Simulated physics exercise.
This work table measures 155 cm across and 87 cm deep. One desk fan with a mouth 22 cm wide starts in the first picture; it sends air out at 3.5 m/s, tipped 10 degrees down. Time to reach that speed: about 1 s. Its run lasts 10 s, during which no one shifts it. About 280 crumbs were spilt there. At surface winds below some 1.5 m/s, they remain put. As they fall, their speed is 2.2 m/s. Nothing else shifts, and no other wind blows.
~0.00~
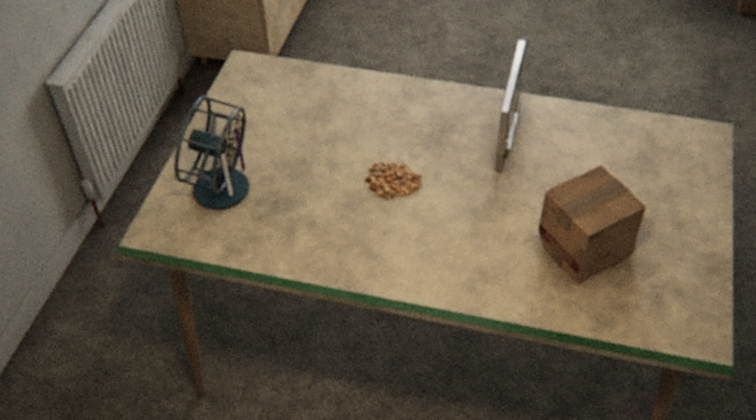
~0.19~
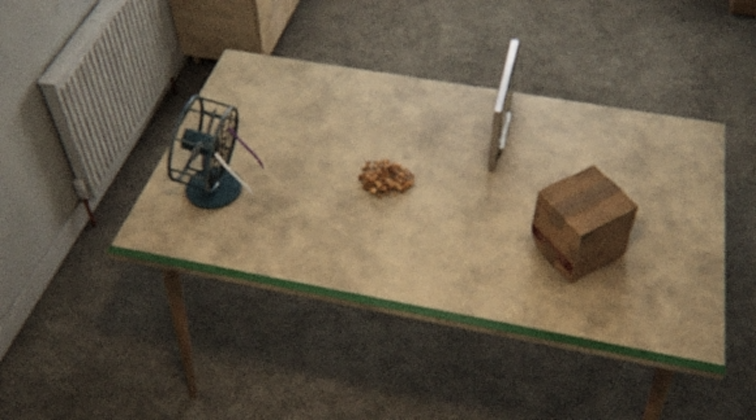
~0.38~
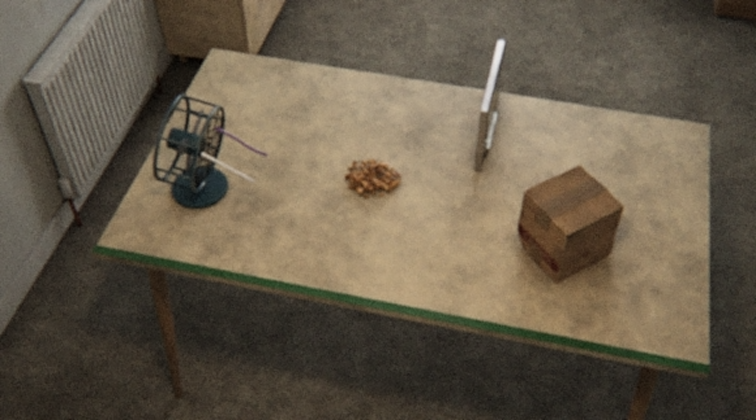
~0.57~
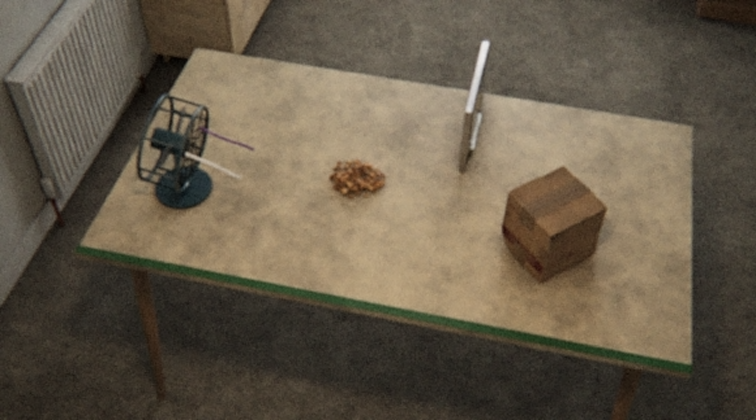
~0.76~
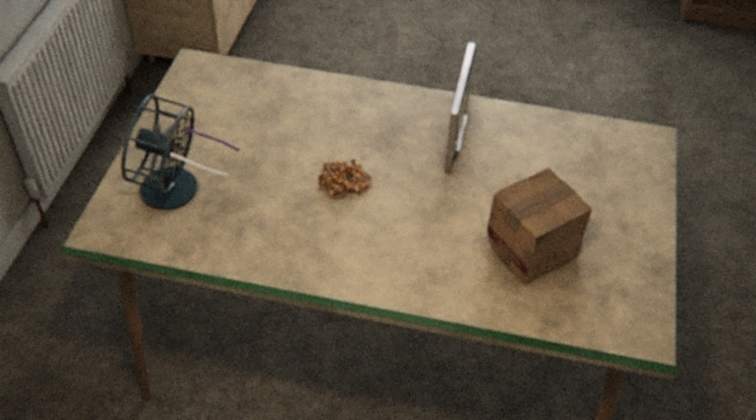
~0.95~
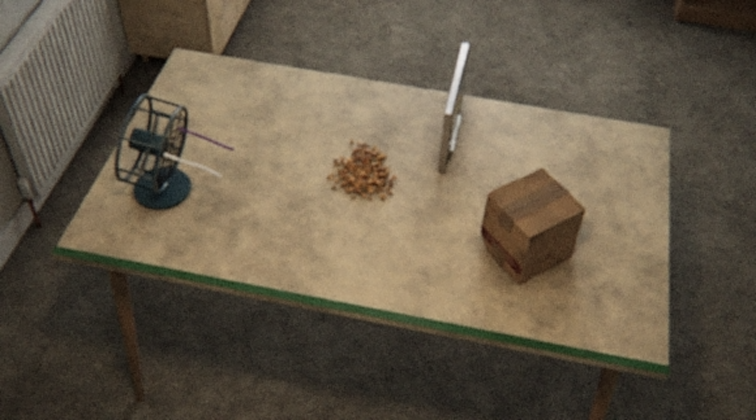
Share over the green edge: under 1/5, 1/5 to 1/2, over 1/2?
Looks like fewer than one in five will finish beyond that edge.
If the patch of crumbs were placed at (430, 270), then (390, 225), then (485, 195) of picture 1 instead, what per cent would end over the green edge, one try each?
First try 100 %, second 50 %, third 0 %.
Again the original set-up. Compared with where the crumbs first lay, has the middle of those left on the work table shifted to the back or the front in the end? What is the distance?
Moved backward, around 30 cm.
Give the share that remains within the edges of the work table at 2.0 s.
I'd put it near 60 per cent.
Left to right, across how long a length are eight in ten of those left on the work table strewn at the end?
The middle group spans some 0 cm.
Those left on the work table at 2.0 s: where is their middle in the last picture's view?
Centre point: About (438, 142) px.
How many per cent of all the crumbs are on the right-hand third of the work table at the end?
Near 1 per cent at the end.
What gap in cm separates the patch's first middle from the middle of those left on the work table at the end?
About 35 centimetres.
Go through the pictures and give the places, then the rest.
In the first frame, the middle of the crumbs is near (393, 182), none has stirred yet and the mouth of the desk fan is at (211, 145).
In the second frame, the middle of the crumbs is near (386, 180), none has stirred yet and the green edge is centred on (396, 310).
In the third frame, the middle of the crumbs is near (372, 180), none has stirred yet, the top of a laptop is at (493, 74) and the top of a box is at (574, 198).
In the fourth frame, the middle of the crumbs is near (357, 181) and none has stirred yet.
In the fifth frame, the middle of the crumbs is near (344, 178) and about 1 % have left their places.
In the sixth frame, the middle of the crumbs is near (363, 174), the farthest in sight from the desk fan is at (395, 178) and about 90 % have left their places.
After 2.0 s, 0 % are over the green edge; the middle of those still in play is near (438, 142); 46 % have settled or left.
After 3.2 s, 0 % are over the green edge; the middle of those still in play is near (439, 139); 57 % have settled or left.
After 5.5 s, 0 % are over the green edge; the middle of those still in play is near (441, 132); 60 % have settled or left.
After 10.0 s, at the end, 0 % are over the green edge; the middle of those still in play is near (441, 127).
